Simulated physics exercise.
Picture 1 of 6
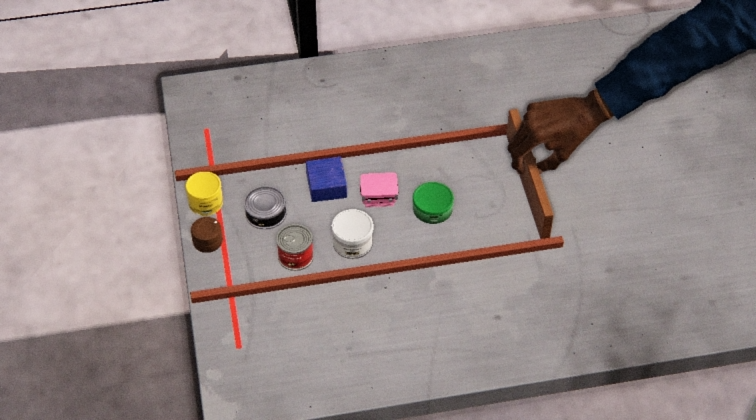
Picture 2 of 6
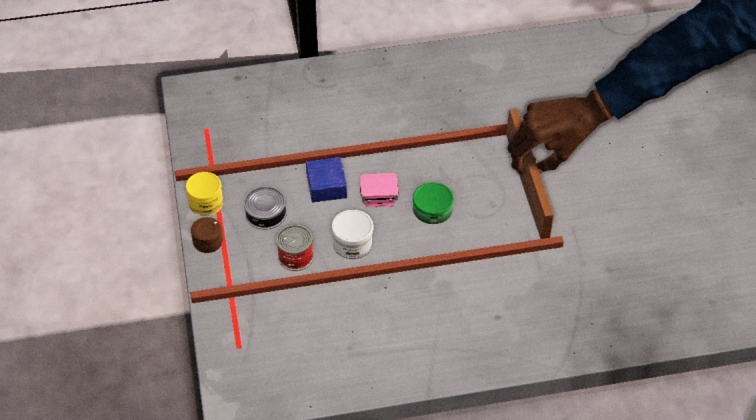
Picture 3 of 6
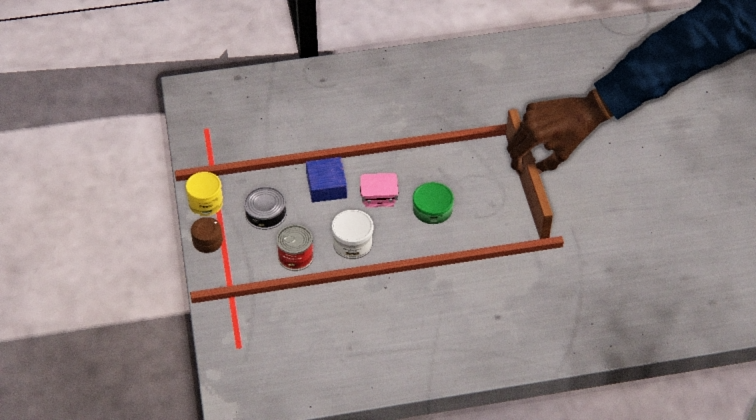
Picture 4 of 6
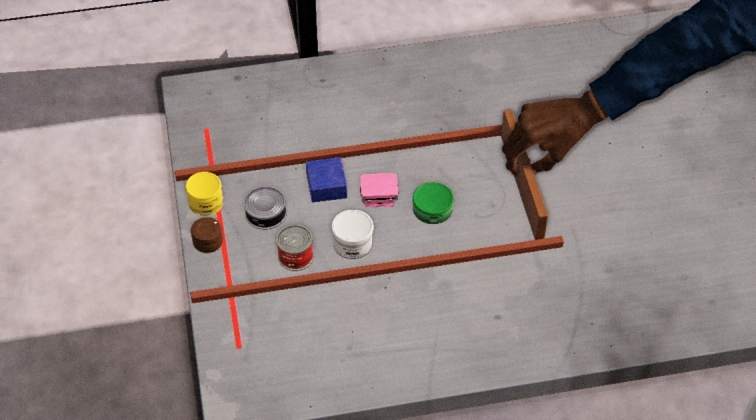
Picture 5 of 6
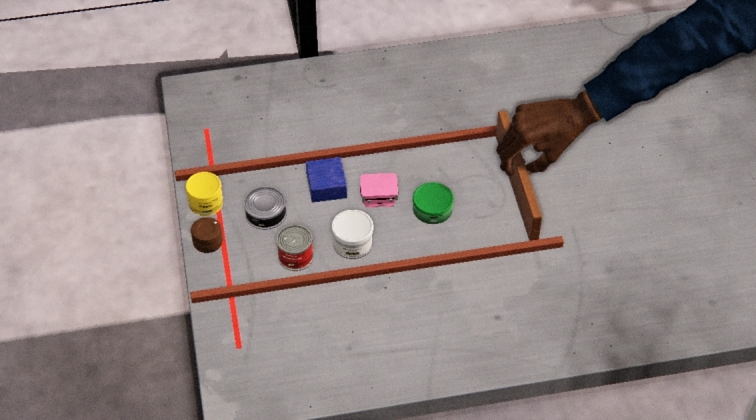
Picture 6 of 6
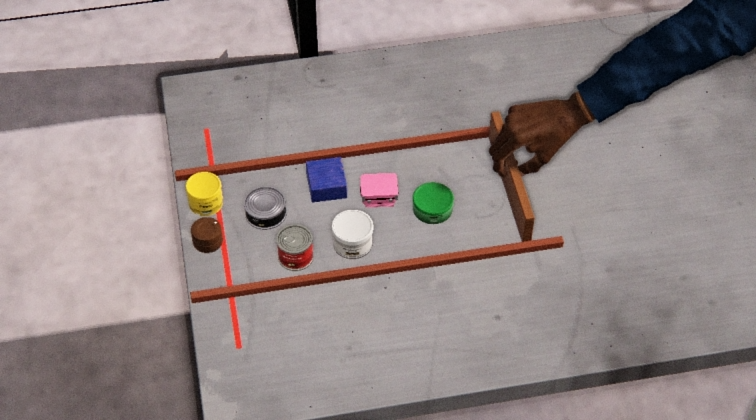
A hand in a dark blue sleeve slides a wooden board slightly left between two reddish-brown rails on a grey tabletop, seen from above at an angle. Between the rails sit a green tub, pink case, blue block, white tub, red pot and black tin, with a yellow tub and brown lid at left near a red tape line. The objects and the camera stay still.
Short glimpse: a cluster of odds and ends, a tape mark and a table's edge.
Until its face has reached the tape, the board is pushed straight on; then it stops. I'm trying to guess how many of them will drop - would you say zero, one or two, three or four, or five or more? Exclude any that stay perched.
The count that falls off is at least five.
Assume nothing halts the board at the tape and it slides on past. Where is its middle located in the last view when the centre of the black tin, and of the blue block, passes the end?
The middle is at (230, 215) when it's the black tin, and at (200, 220) when it's the blue block.
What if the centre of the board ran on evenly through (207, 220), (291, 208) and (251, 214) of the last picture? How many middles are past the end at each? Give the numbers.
5; 0; 1.
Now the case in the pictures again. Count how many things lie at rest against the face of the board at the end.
The figure is 3.
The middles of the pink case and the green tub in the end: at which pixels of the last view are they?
The pink case stops around (206, 216); the green tub around (204, 246).
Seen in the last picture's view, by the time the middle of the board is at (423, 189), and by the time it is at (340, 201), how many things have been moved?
It comes to 2 for the first spot, 5 for the other.
A little later, none off yet; brown lid at rest near (207, 235); yellow tub at rest near (205, 194); black tin at rest near (265, 208).
When it is over, the number that fall off is five or more; down, white tin, red pot, black tin, yellow tub and brown lid.
